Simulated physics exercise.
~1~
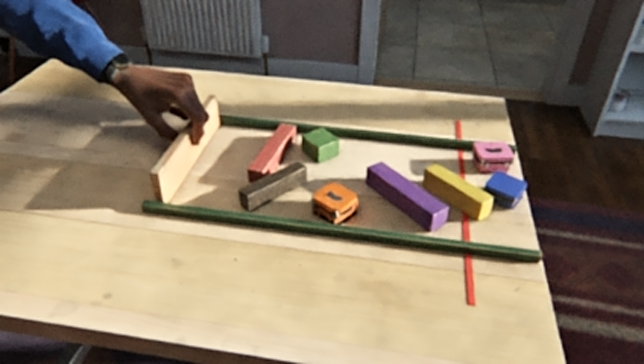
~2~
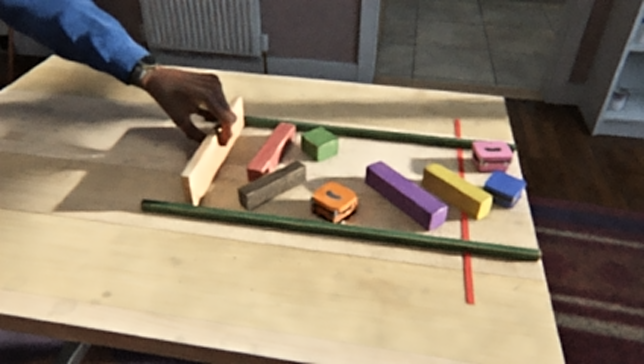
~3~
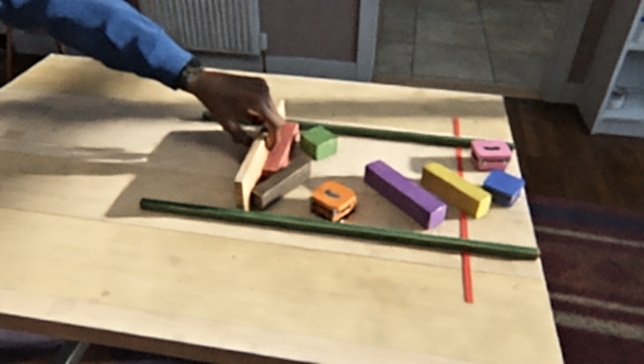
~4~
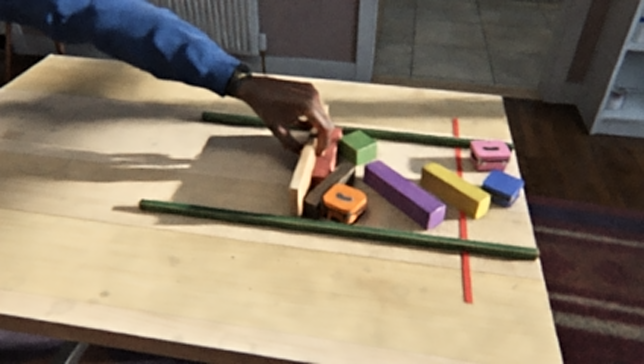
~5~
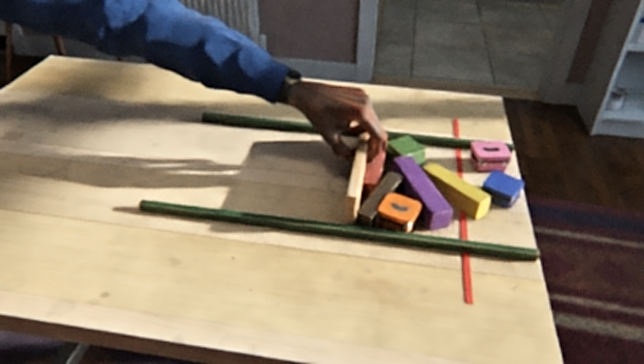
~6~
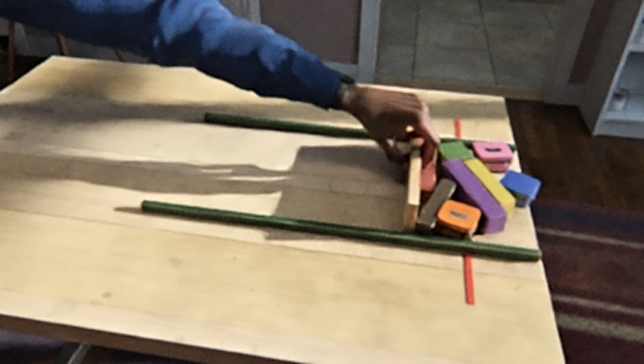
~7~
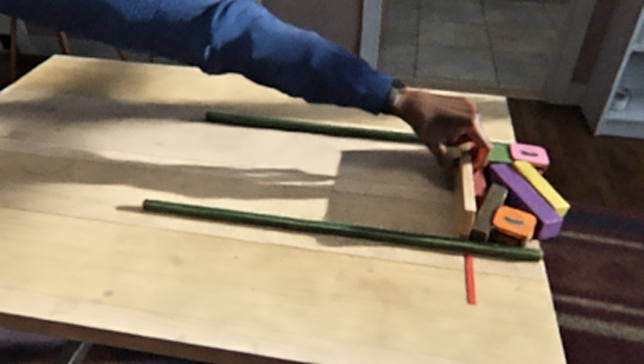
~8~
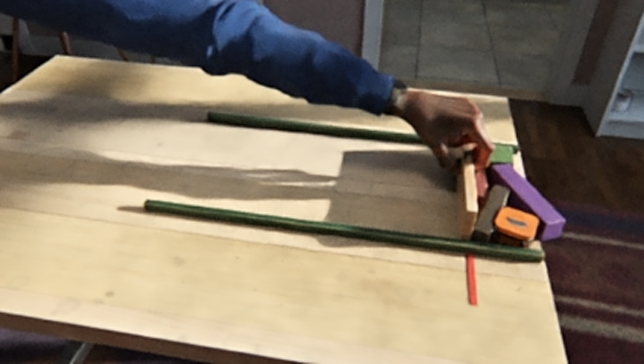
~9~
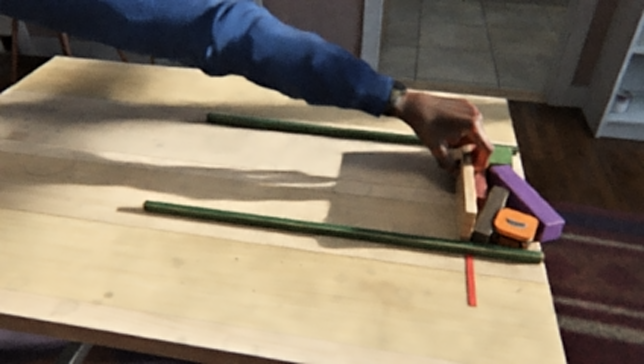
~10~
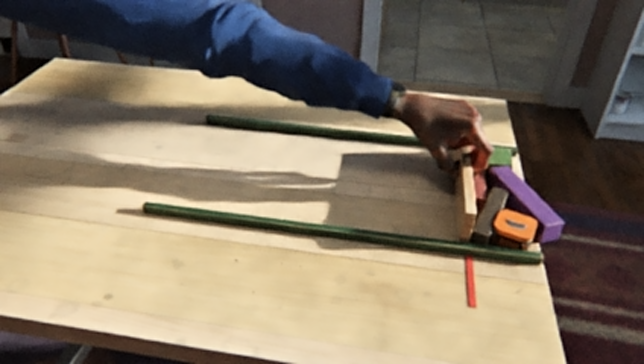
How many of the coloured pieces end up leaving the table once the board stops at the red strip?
Three pieces leave the table, the blue, the yellow and the pink one. The others stay bunched in front of the board at the edge.
A pale wooden board, held upright by a hand in a blue sleeve, stands at the left of a light wooden table seen from above at a slight angle. Ahead of it, red, dark, green, orange, purple, yellow, pink and blue pieces lie at different angles around two green rails, with a red strip near the right edge. The hand pushes the board right, gathering the red and dark pieces, then the rest, into a tight cluster. The board stops near the strip as the blue, yellow and pink pieces go over the edge. The purple and orange pieces stay, poking out at the edge beside the others.
